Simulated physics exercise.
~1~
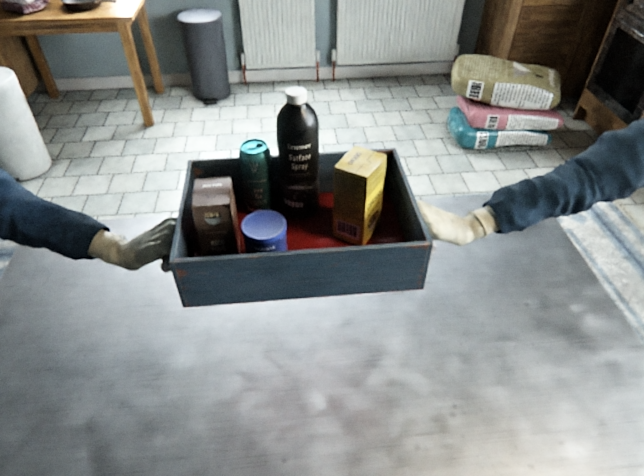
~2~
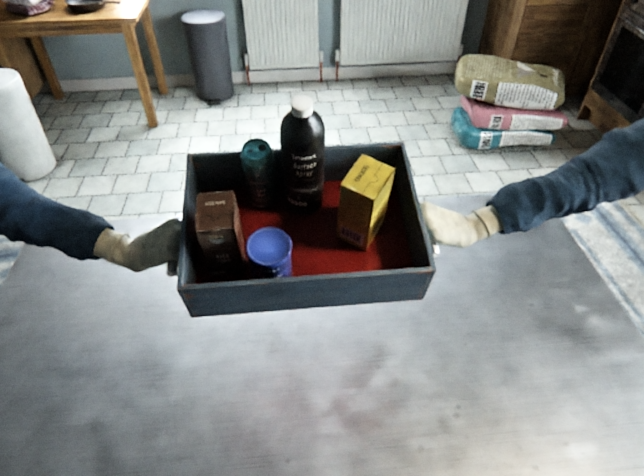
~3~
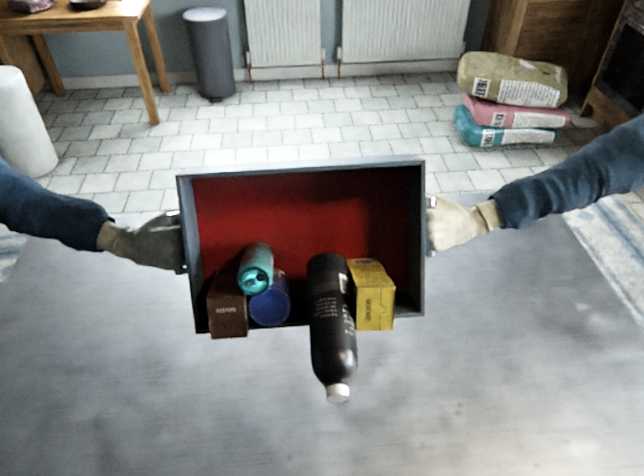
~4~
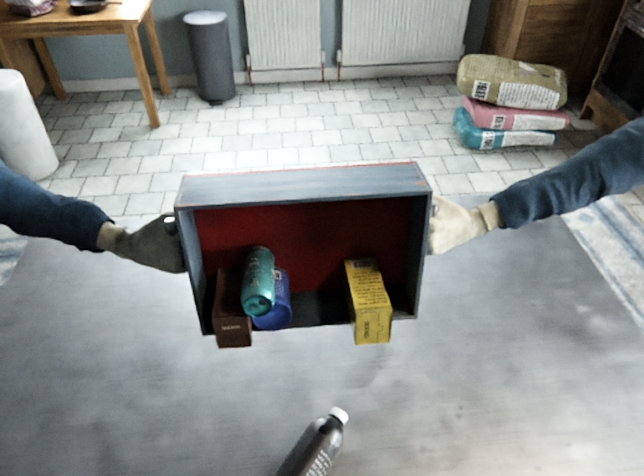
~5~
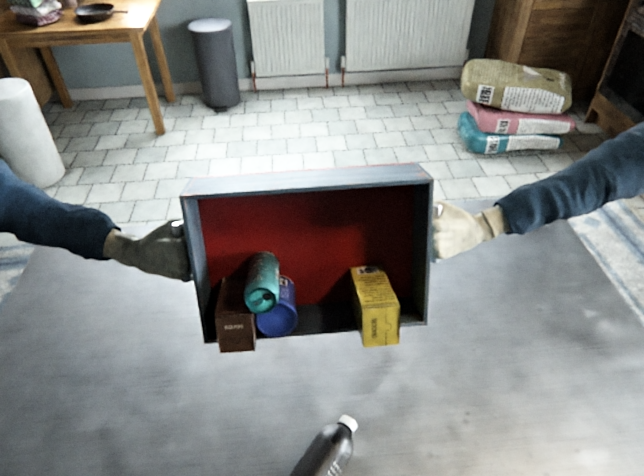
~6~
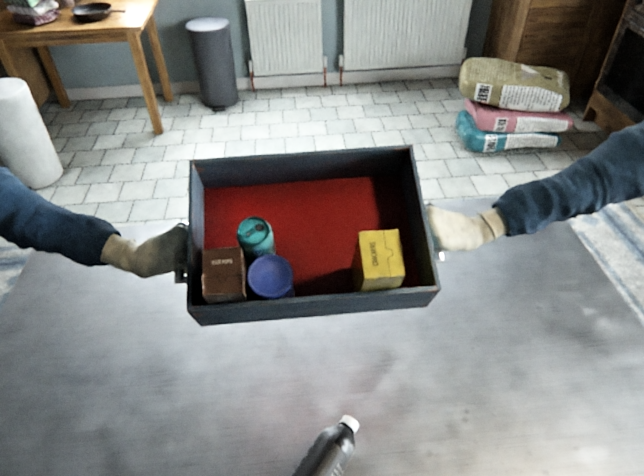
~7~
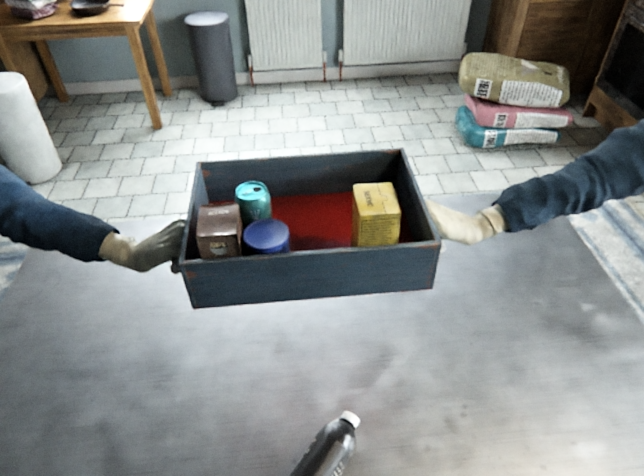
In a tiled kitchen, two hands tip a deep crate of containers steeply toward the viewer, and the contents slide down before a black bottle falls onto the gray surface below. The hands level the crate again, with two cartons, a turquoise can and a blue tin still inside.
